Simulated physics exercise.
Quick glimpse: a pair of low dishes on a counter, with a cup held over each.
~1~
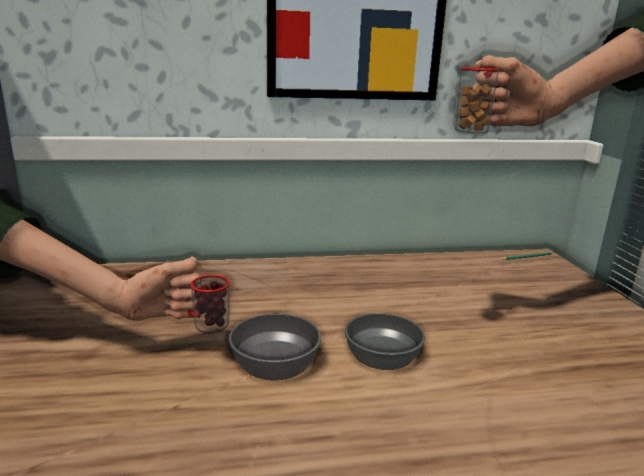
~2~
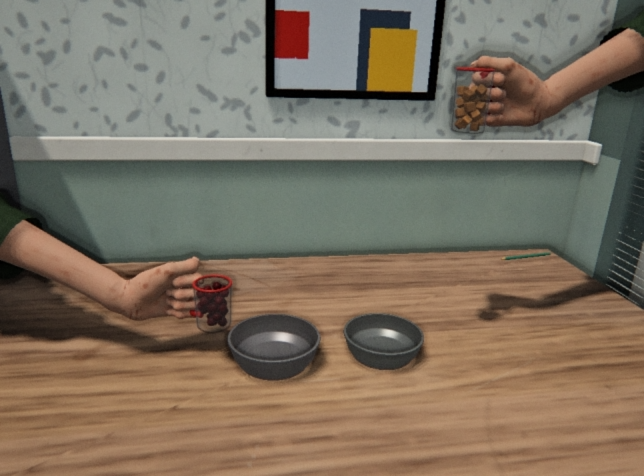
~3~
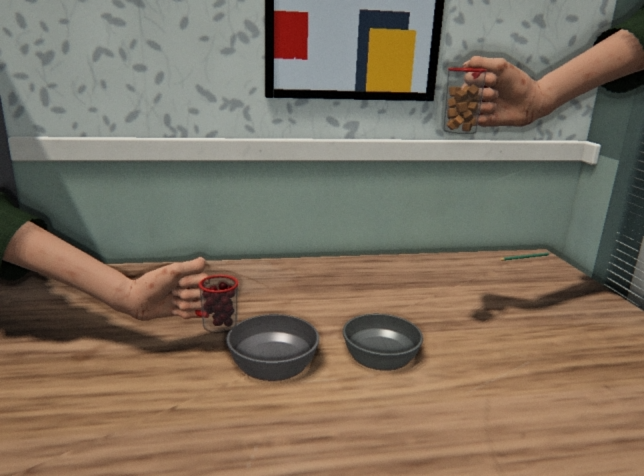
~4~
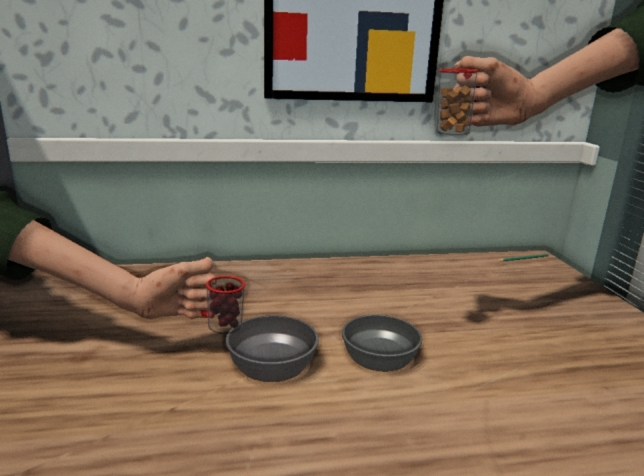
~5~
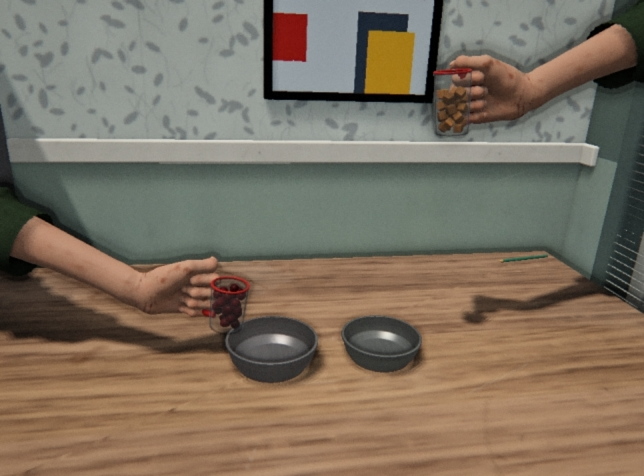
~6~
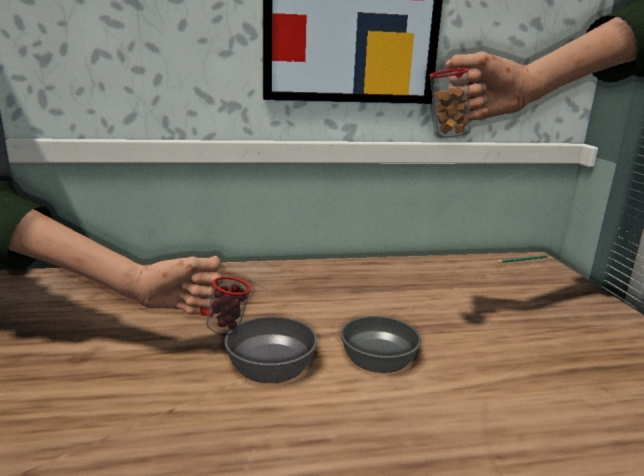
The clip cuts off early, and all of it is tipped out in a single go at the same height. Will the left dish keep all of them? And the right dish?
Left dish: Yes, right dish: No.
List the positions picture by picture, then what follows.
In the first picture, left dish (280, 364), empty; left cup (211, 304), holding dried cherries, just above its dish; right dish (396, 356), empty; right cup (476, 100), holding brown sugar cubes, high above its dish.
In the second picture, left cup (213, 304), upright; right cup (471, 101), upright.
In the third picture, left cup (219, 304), upright; right cup (464, 101), upright.
In the fourth picture, left cup (225, 305), tipped 2°; right cup (456, 102), tipped 2°.
In the fifth picture, left cup (228, 306), tipped 7°; right cup (452, 103), tipped 7°.
In the sixth picture, left dish (276, 367); left cup (227, 306), tipped 12°; right dish (392, 359); right cup (451, 103), tipped 12°.
Then, 0.44 s later than the last frame, left, every one still in the cup; right, every one still in the cup.
Then, 0.90 s later than the last frame, left, almost all still in the cup, about a tenth in the dish, about a tenth in the air; right, every one still in the cup.
Then, 1.45 s later than the last frame, left, every one in the dish; right, roughly a third still in the cup, about a tenth in the dish, roughly half in the air.
When it is over, left, every one in the dish, not one outside the dish; right, the larger part in the dish, roughly a quarter outside the dish.
